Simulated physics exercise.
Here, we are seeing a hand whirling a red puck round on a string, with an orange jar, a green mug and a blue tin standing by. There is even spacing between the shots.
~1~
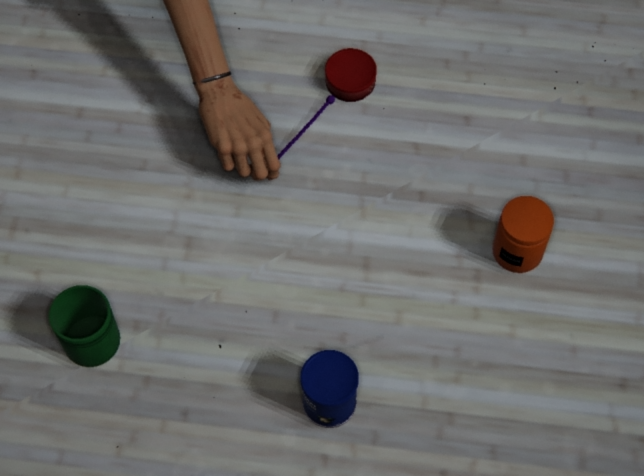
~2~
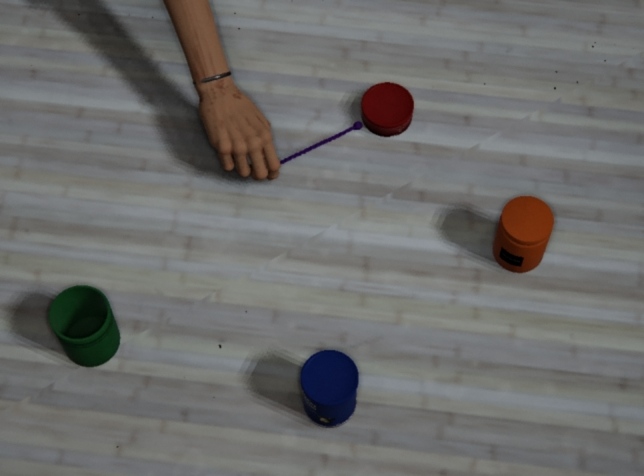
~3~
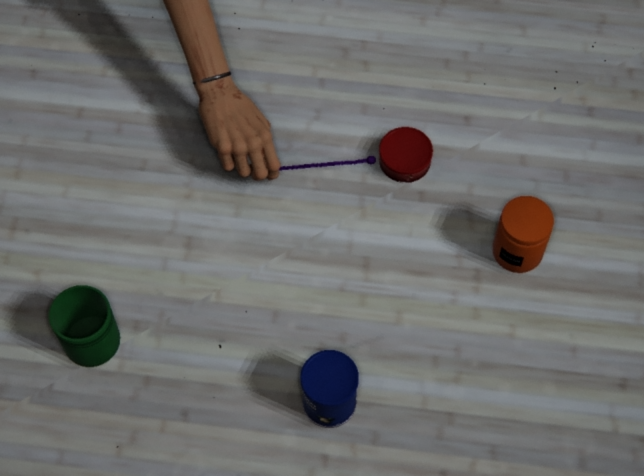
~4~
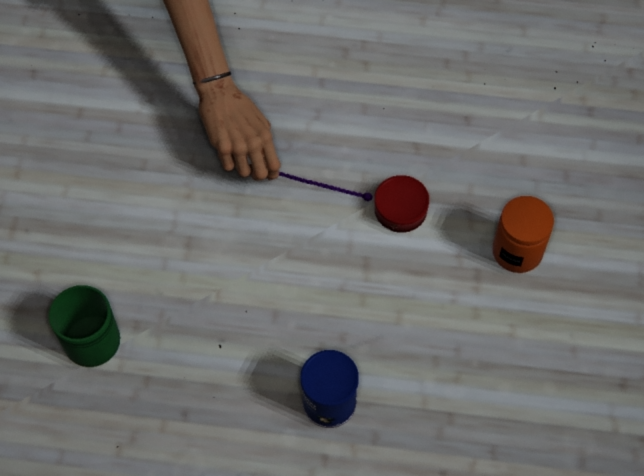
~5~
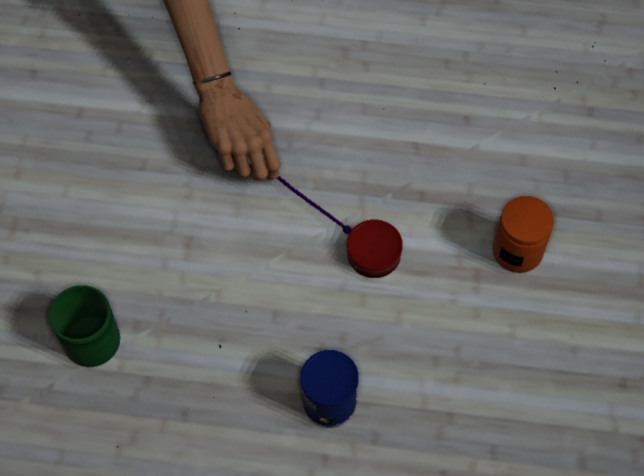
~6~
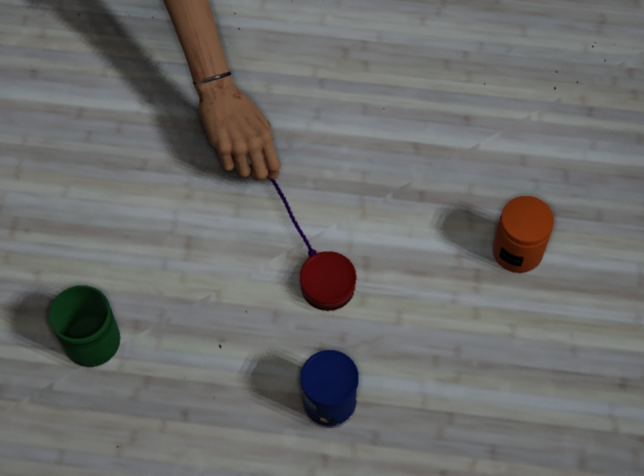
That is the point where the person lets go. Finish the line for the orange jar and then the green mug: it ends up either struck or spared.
The orange jar ends up spared. The green mug ends up struck.
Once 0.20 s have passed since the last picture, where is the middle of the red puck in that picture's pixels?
About (131, 341).
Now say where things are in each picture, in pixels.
Red puck (351, 69); orange jar (528, 218); green mug (79, 313); blue tin (330, 377), in the first frame.
Red puck (388, 104), in the second frame.
Red puck (406, 150), in the third frame.
Red puck (402, 199), in the fourth frame.
Red puck (375, 244), in the fifth frame.
Red puck (328, 277); orange jar (528, 218); green mug (79, 313); blue tin (330, 377); going round clockwise, in the sixth frame.
Then, 0.08 s later than the last view, puck near (218, 313).
Then, 0.20 s later than the last view, puck near (131, 340); green mug pushed aside.
Finally, puck near (125, 347); green mug pushed aside. The orange jar stays untouched and the green mug gets hit.
